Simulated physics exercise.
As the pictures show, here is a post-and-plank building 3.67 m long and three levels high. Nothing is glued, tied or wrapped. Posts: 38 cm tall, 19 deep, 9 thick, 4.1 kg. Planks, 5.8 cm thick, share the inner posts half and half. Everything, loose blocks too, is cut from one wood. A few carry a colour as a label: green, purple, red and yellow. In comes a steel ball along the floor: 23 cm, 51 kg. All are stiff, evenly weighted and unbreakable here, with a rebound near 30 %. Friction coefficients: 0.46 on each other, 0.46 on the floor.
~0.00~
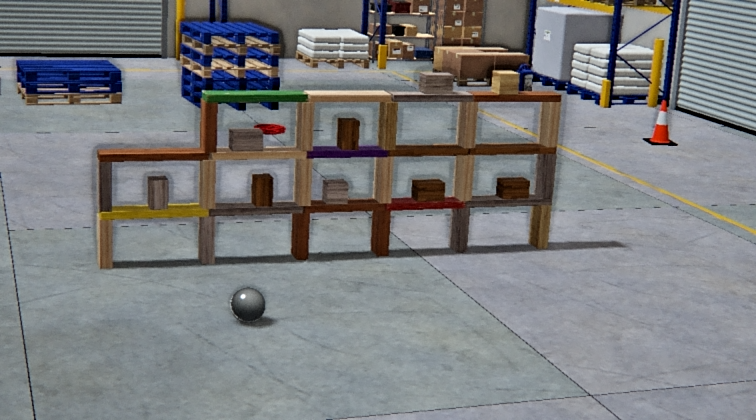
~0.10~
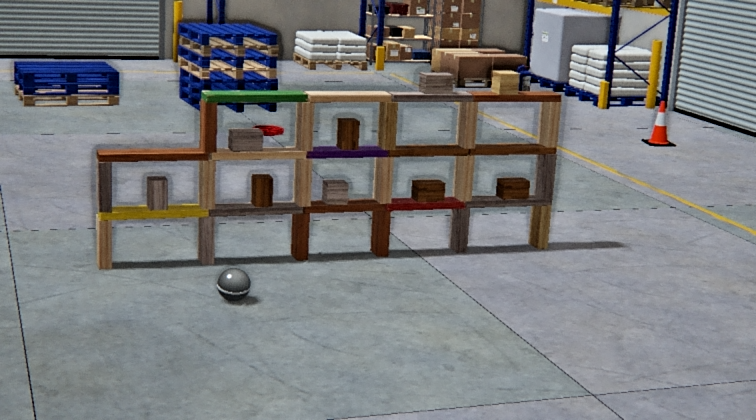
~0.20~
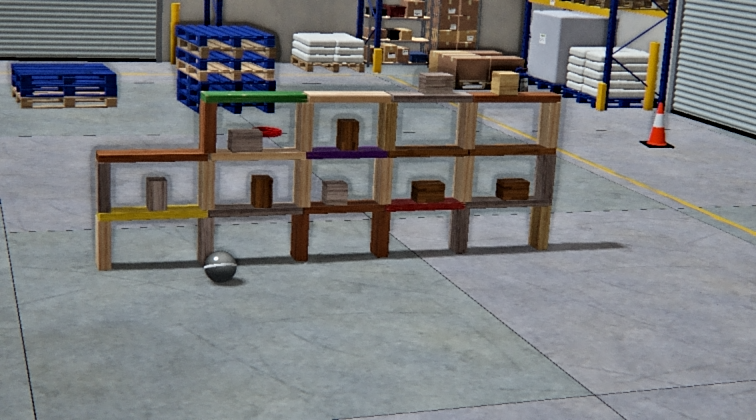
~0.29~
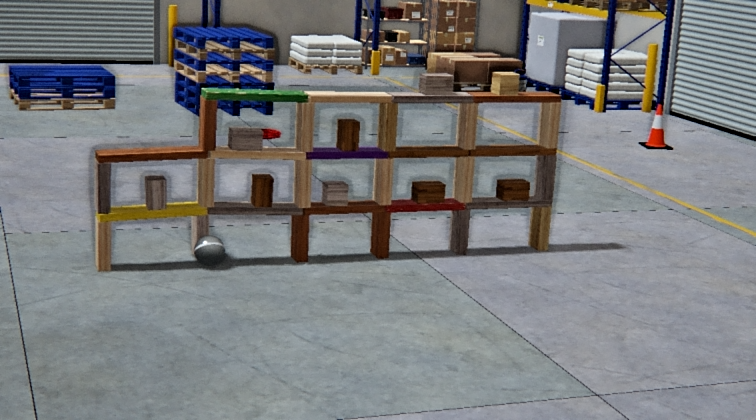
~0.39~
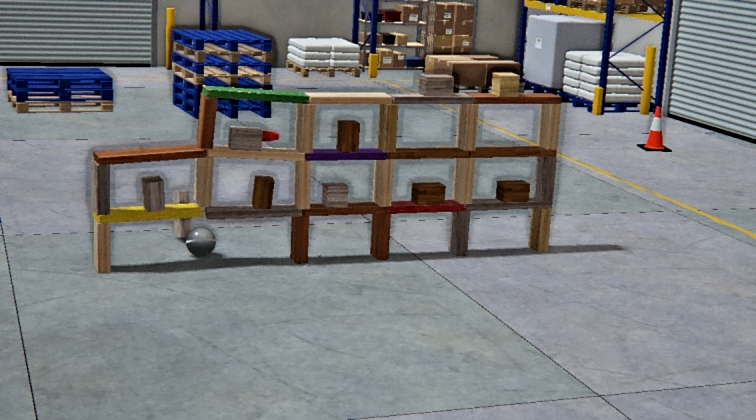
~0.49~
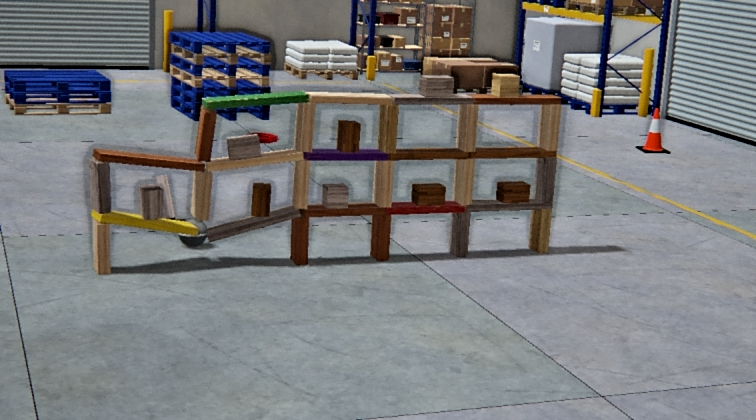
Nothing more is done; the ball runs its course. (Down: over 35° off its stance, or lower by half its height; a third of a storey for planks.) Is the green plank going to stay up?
It comes down.
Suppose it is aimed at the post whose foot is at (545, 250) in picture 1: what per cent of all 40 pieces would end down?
Then 40 per cent.
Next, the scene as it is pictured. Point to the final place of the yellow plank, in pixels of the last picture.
Around (118, 254).
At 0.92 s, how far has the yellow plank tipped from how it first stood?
Some 25°.
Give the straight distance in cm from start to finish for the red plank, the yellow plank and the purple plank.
Red 0, yellow 40, purple 0.
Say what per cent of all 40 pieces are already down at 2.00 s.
At that moment 30 per cent.
By 0.62 s, ball still moving; 11 of the 40 pieces down; green plank tilted 28°, 15 cm lower; yellow plank tilted 31°, 16 cm lower.
By 0.92 s, ball still moving; 13 of the 40 pieces down; green plank tilted 53°, 63 cm lower; yellow plank tilted 26°, 21 cm lower.
By 2.00 s, ball still moving; 13 of the 40 pieces down; green plank tilted 19°, 1.12 m lower; yellow plank tilted 9°, 32 cm lower.
When it is over (3.3 s), ball rolling away; 13 of the 40 pieces down; green plank tilted 19°, 1.12 m lower; yellow plank tilted 9°, 32 cm lower; purple plank moved 30 mm. In pixels of the last frame, middles, green plank near (223, 260), yellow plank near (118, 254).
